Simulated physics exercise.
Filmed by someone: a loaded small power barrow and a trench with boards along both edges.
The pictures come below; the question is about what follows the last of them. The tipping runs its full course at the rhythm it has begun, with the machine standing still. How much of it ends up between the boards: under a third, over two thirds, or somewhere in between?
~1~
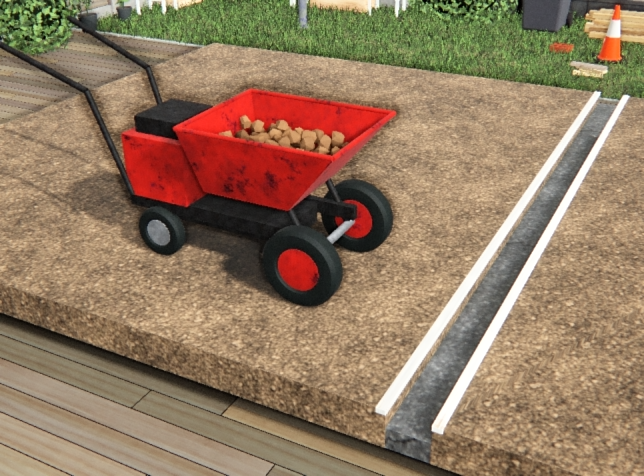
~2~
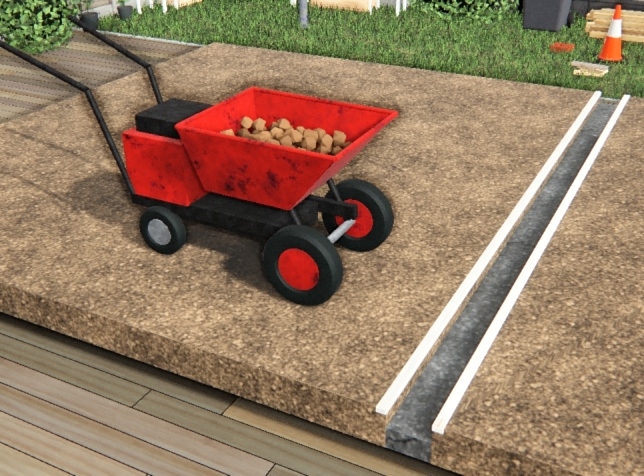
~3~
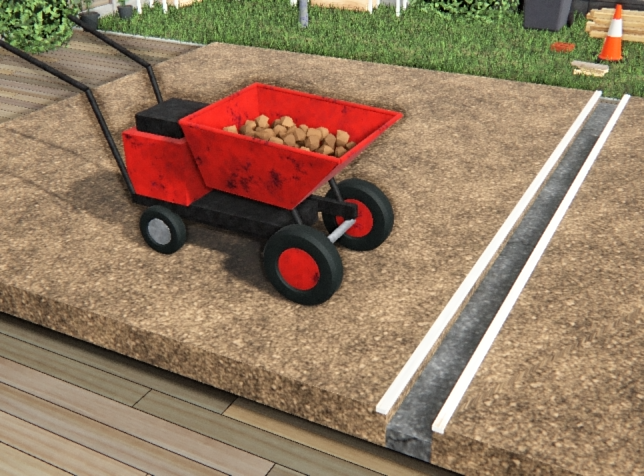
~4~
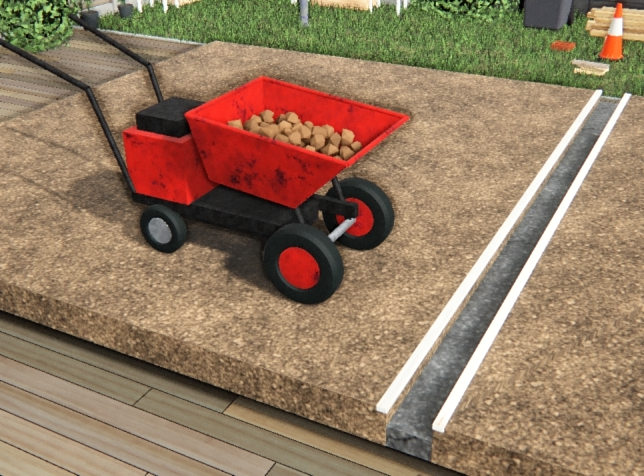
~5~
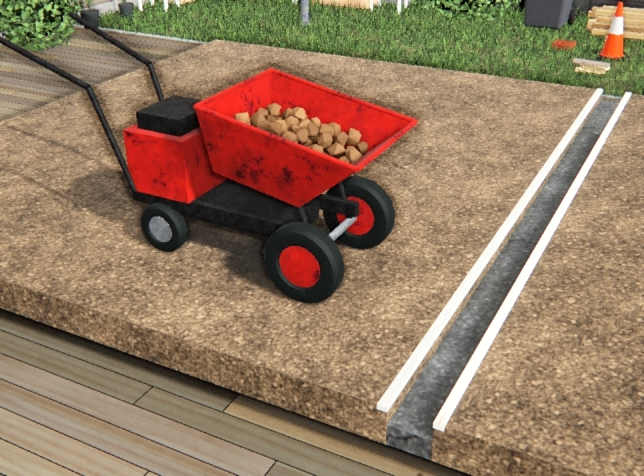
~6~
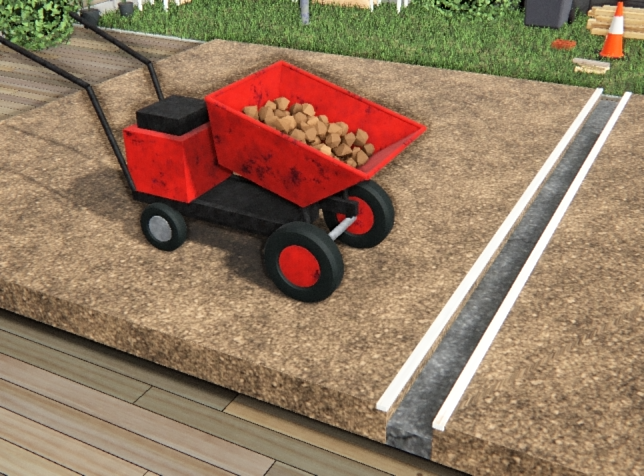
Between a third and two thirds.
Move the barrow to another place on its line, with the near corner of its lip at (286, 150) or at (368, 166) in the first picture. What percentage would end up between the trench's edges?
40 % and 20 %.
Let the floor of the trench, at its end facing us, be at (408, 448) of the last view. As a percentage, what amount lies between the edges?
I'd put it at about 70 in a hundred.
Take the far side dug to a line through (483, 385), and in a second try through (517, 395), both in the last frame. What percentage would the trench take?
Roughly 70 percent first and 90 percent second.
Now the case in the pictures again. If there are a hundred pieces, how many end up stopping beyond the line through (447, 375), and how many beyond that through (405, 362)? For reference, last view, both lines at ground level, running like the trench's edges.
About 50 and 100 %.
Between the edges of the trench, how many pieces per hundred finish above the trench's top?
My estimate would be close to 40 per cent.
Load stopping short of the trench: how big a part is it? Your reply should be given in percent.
About 10 per cent.
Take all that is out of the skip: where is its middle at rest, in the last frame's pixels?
Somewhere around (488, 306) in the final view.
Just after the last frame, skip tipped steeply; every one in the skip.
A moment on, skip tipped right over; almost all in the skip; about a tenth in or heaped over the trench; just a few falling.
Further on, skip tipped right over; about a tenth in the skip; about a tenth short of the trench; roughly half in or heaped over the trench; roughly a third beyond it.
When it is over, skip tipped right over; about a tenth short of the trench; roughly half in or heaped over the trench; roughly a third beyond it.
